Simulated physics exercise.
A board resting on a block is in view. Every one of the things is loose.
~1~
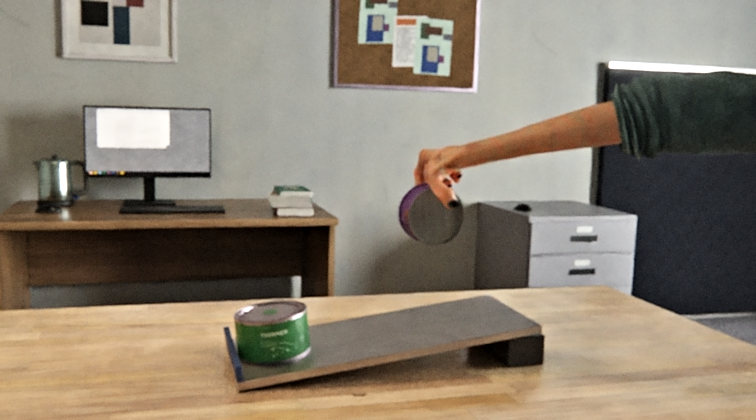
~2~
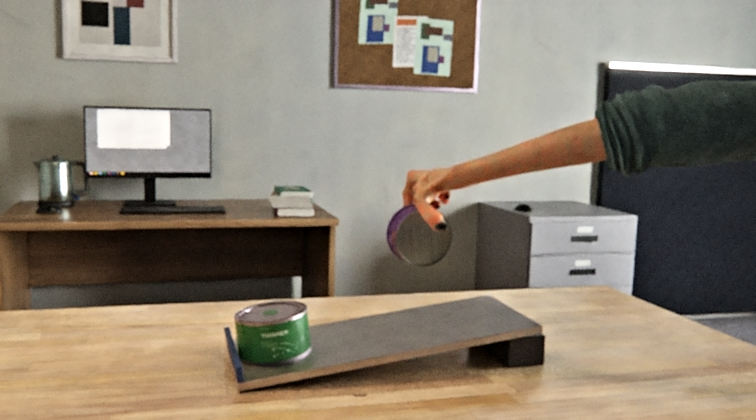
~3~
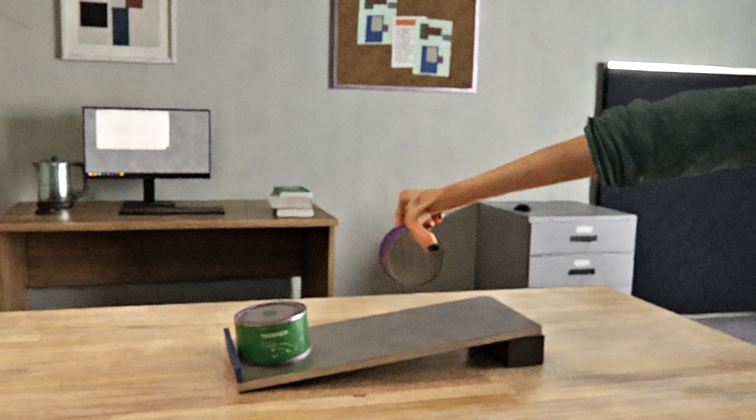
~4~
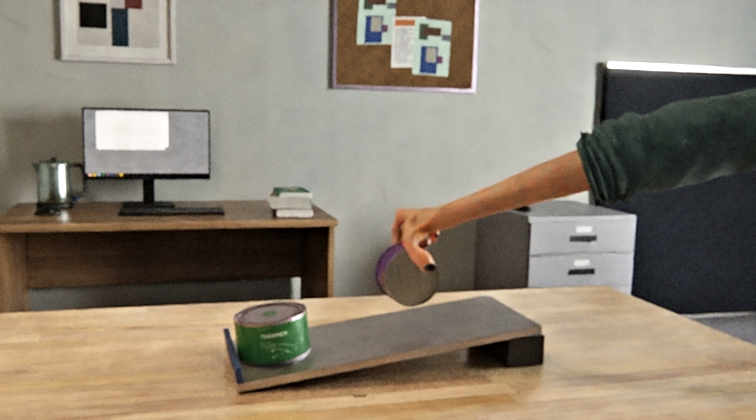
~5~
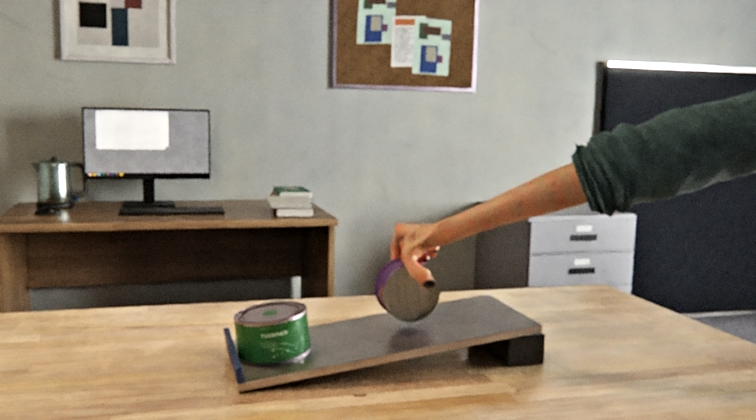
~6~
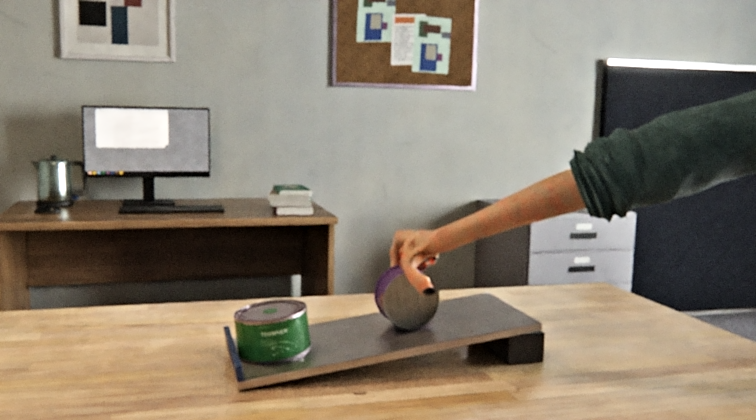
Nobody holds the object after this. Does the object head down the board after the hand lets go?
Yes, the object heads down the board.
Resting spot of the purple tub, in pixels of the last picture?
It ends up near (336, 310).
Then, 0.50 s later than the last frame, purple tub moved a little near (377, 302).
Then, 0.60 s later than the last frame, purple tub moved about its own width near (359, 305).
When it is over, moved from the start, purple tub; green tub as before. End places, in pixels of the last picture, purple tub near (336, 309). The purple tub runs down the board.
